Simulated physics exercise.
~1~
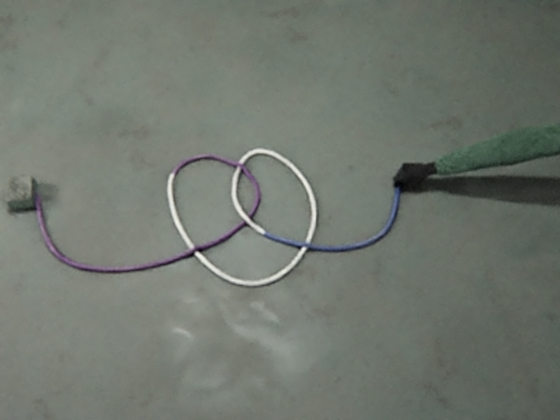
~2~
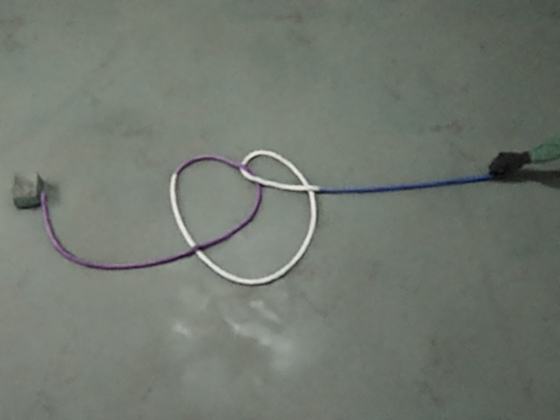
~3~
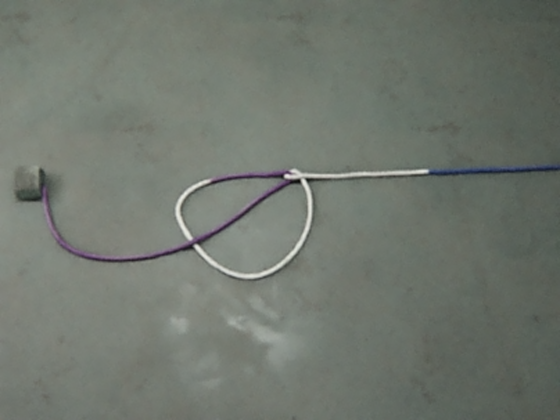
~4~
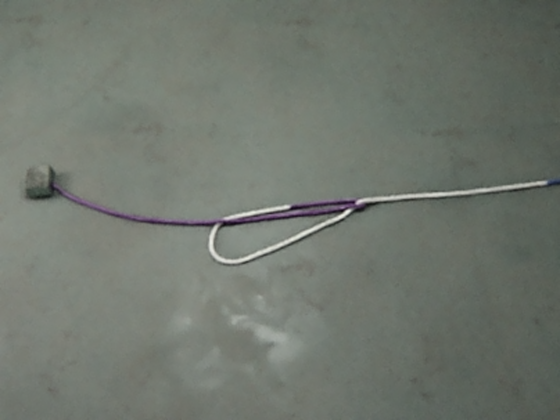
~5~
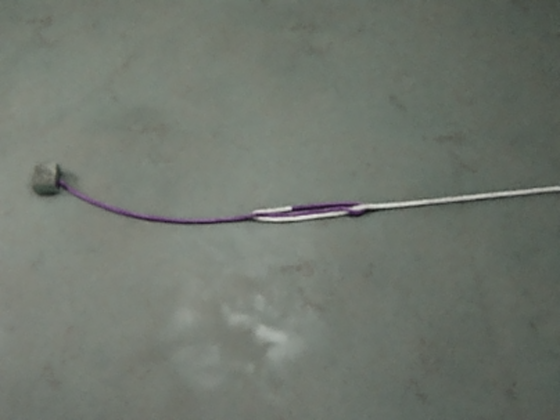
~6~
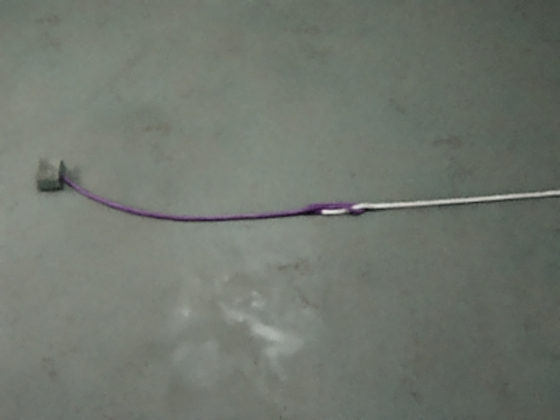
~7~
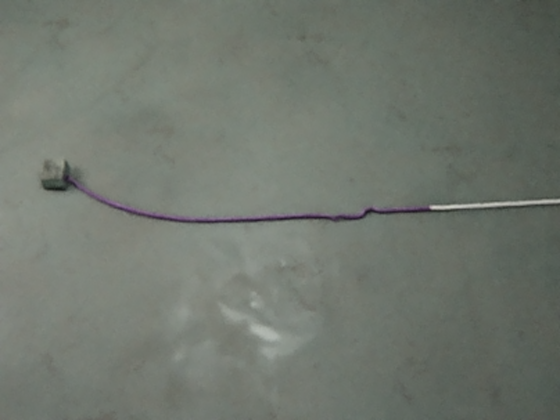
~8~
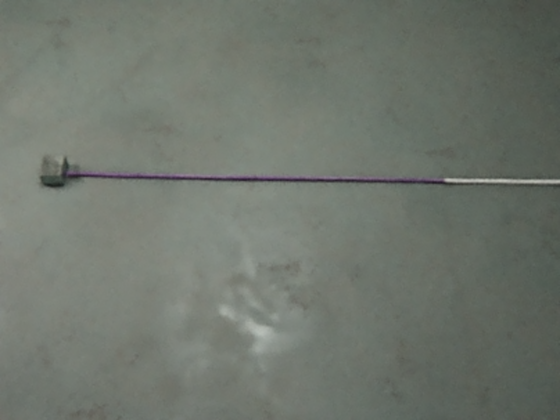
Green-sleeved arm pulling a looped purple, white and blue rope rightward from an anchored block, its loops shrinking until it runs straight.
